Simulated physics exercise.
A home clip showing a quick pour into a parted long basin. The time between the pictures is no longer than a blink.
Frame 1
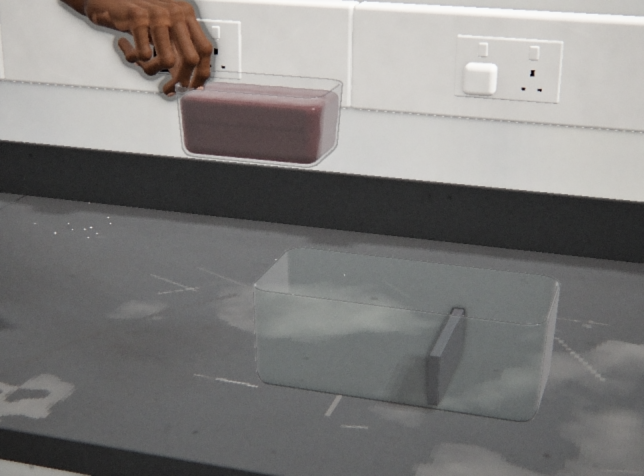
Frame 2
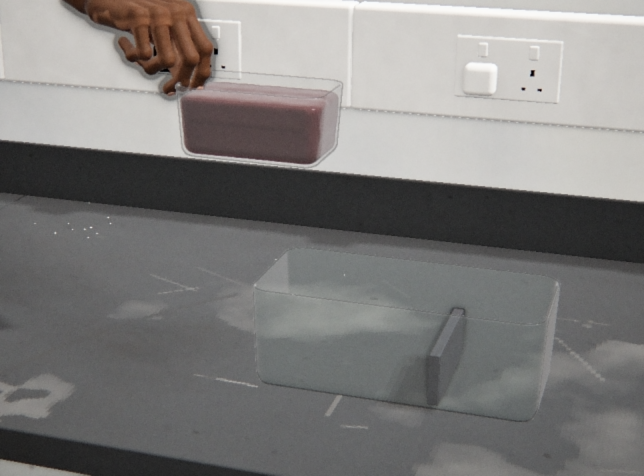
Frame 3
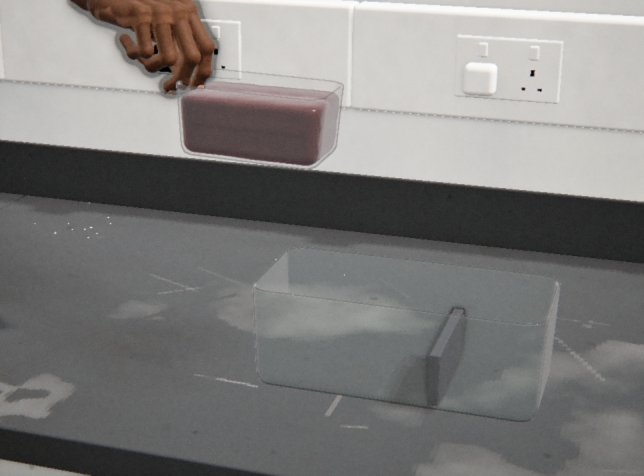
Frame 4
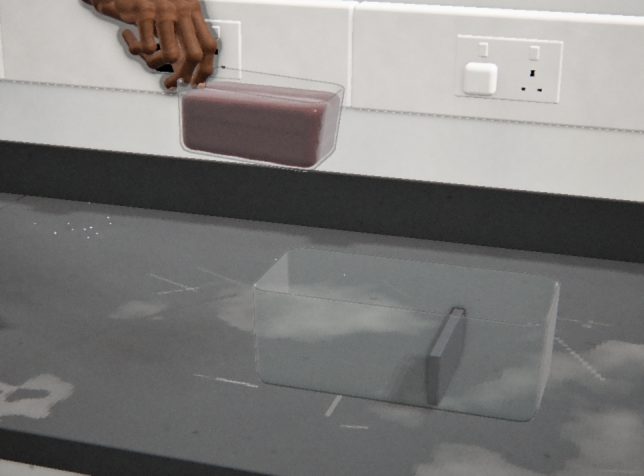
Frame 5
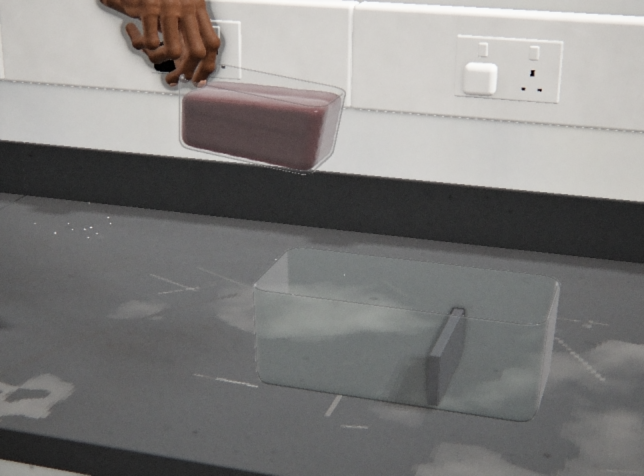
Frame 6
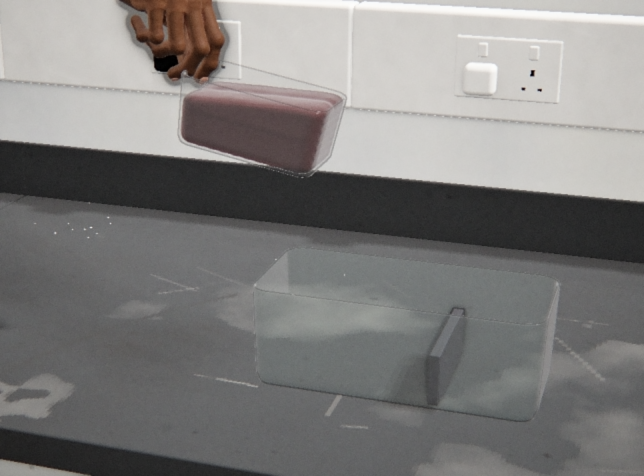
A clear container of dark pinkish-red liquid, held by a hand at its left end, hung level above a long glass basin with a small divider, then slowly tilted down toward the right.
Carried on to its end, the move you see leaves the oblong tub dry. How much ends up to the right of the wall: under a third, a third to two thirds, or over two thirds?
Under a third.
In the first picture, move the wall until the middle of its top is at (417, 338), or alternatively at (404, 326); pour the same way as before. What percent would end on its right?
About 40 per cent on the first try, and 50 per cent on the second.
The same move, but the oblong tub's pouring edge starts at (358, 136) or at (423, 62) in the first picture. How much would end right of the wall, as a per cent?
Roughly 5 percent on the first try and 70 percent on the second.
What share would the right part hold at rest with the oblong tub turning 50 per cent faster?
I'd say close to 0 %.
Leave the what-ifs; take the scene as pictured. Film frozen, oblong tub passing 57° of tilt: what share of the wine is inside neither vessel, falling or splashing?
Around 35 %.
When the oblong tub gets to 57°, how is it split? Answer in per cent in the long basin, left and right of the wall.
Left: Some 20 %. Right: Some 0 %.
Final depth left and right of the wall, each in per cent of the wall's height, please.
Left side 50 percent, right side 0 percent.
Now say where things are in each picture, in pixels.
The first frame shows tilt 0°; pouring edge (333, 91); surface from (194, 89) to (332, 100); the long basin's rim runs from (270, 268) to (553, 303); the wall's top is at (447, 333).
The second frame shows tilt 0°; pouring edge (333, 92); surface from (194, 89) to (333, 100).
The third frame shows tilt 2°; pouring edge (334, 94); surface from (195, 88) to (333, 101).
The fourth frame shows tilt 4°; pouring edge (335, 97); surface from (196, 88) to (334, 102).
The fifth frame shows tilt 7°; pouring edge (336, 101); surface from (196, 88) to (335, 102).
The sixth frame shows tilt 10°; pouring edge (337, 106); surface from (198, 88) to (336, 102).
A moment on, the oblong tub is tipped part way and 47 per cent is still to pour, 19 is left of the wall and 0 right of it.
Next, the oblong tub is tipped on its side and 10 per cent is still to pour, 78 is left of the wall and 1 right of it.
Then the oblong tub is tipped right over and 1 per cent is still to pour, 92 is left of the wall and 2 right of it.
Later the oblong tub is tipped right over and 0 per cent is still to pour, 94 is left of the wall and 3 right of it.
At rest 94 per cent lies left of the wall, 3 right of it and 4 outside.
